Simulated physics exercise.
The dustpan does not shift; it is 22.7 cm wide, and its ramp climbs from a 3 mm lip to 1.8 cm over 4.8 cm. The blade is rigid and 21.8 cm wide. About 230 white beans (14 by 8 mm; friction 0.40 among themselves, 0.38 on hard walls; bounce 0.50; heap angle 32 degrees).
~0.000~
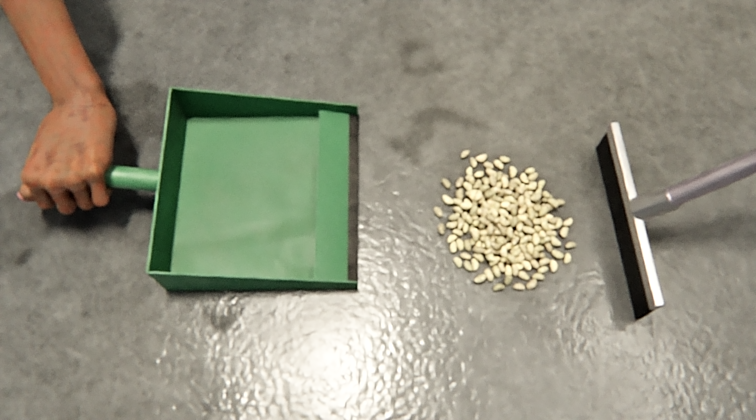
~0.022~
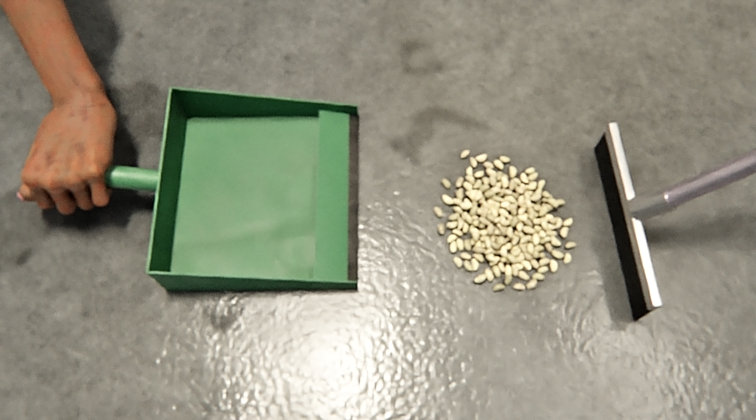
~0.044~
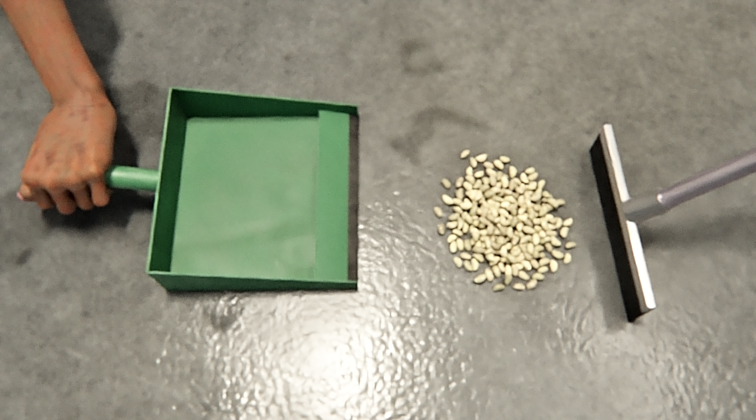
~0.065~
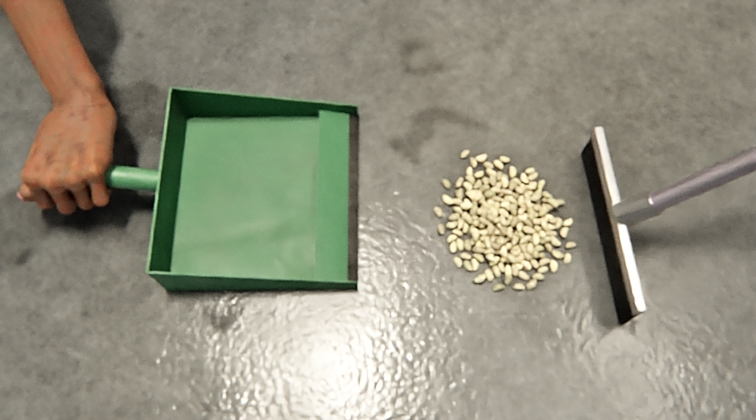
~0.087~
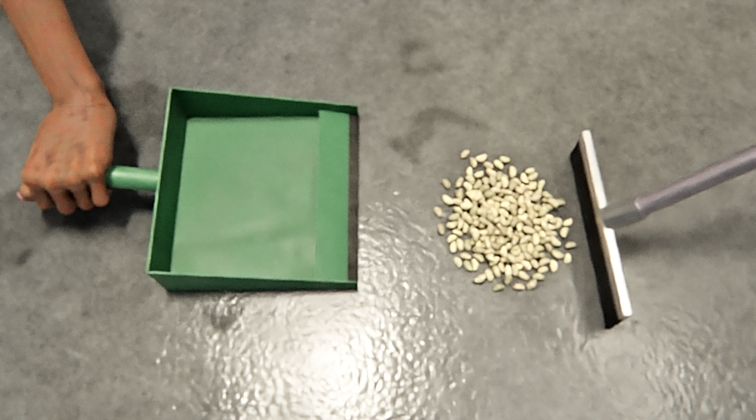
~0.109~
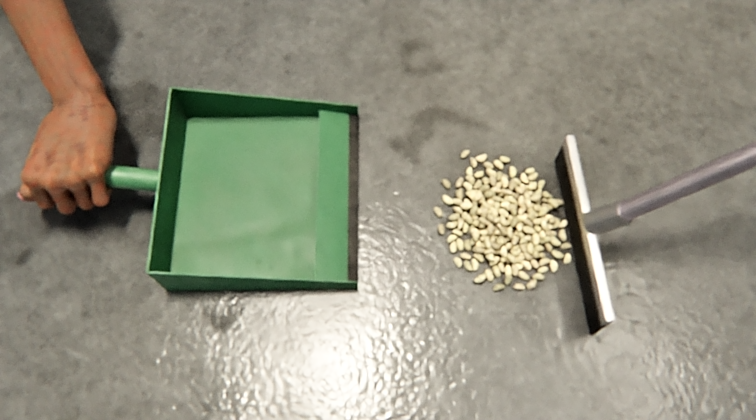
A squeegee-like tool with a black-edged blade slid left across the grey floor until it touched the edge of a pile of white beans, while a hand held a green dustpan still.
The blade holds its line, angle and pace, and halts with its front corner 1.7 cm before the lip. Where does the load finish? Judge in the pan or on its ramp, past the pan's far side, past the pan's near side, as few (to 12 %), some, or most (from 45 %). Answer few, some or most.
Pan some, far side few, near side some.
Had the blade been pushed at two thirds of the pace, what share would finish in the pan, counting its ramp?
Then about 30 per cent.
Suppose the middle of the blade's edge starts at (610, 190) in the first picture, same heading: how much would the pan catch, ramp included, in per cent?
About 45 per cent.
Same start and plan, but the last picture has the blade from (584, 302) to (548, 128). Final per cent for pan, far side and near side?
Pan 50, far 5, near 20.
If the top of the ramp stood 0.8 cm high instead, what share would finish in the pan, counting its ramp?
In that case some 40 per cent.
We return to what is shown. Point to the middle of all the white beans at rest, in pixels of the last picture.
Near (343, 254).
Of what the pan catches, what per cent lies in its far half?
Roughly 10 per cent.
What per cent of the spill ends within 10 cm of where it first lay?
Roughly 5 per cent.
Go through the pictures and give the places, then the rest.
The first frame shows blade from (655, 305) to (612, 130), moved 0.0 cm, 0 of the pieces shifted so far; middle of the pieces at (505, 222); pan at (251, 198).
The second frame shows blade from (653, 305) to (610, 131), moved 0.2 cm, 0 of the pieces shifted so far; middle of the pieces at (505, 222).
The third frame shows blade from (647, 307) to (605, 132), moved 0.9 cm, 0 of the pieces shifted so far; middle of the pieces at (505, 222).
The fourth frame shows blade from (638, 310) to (596, 135), moved 2.0 cm, 0 of the pieces shifted so far; middle of the pieces at (505, 222).
The fifth frame shows blade from (624, 315) to (584, 138), moved 3.6 cm, 0 of the pieces shifted so far; middle of the pieces at (505, 222).
The sixth frame shows blade from (606, 320) to (568, 143), moved 5.6 cm, 3 of the pieces shifted so far; middle of the pieces at (505, 222); pan at (251, 198). Its pace works out near 0.95 m/s, heading 17 degrees towards the viewer's side.
After 0.24 s, middle of the blade 14 cm from the lip; 0 % over the lip, far side 0 %, near side 15 %.
After 0.34 s, middle of the blade 5 cm from the lip; 5 % over the lip, far side 0 %, near side 25 %.
After 0.56 s, middle of the blade 3 cm from the lip; 35 % over the lip, far side 0 %, near side 30 %.
At rest (2.5 s), pan 35 %, far side 5 %, near side 30 %, in front of the lip or behind the blade 35 %.
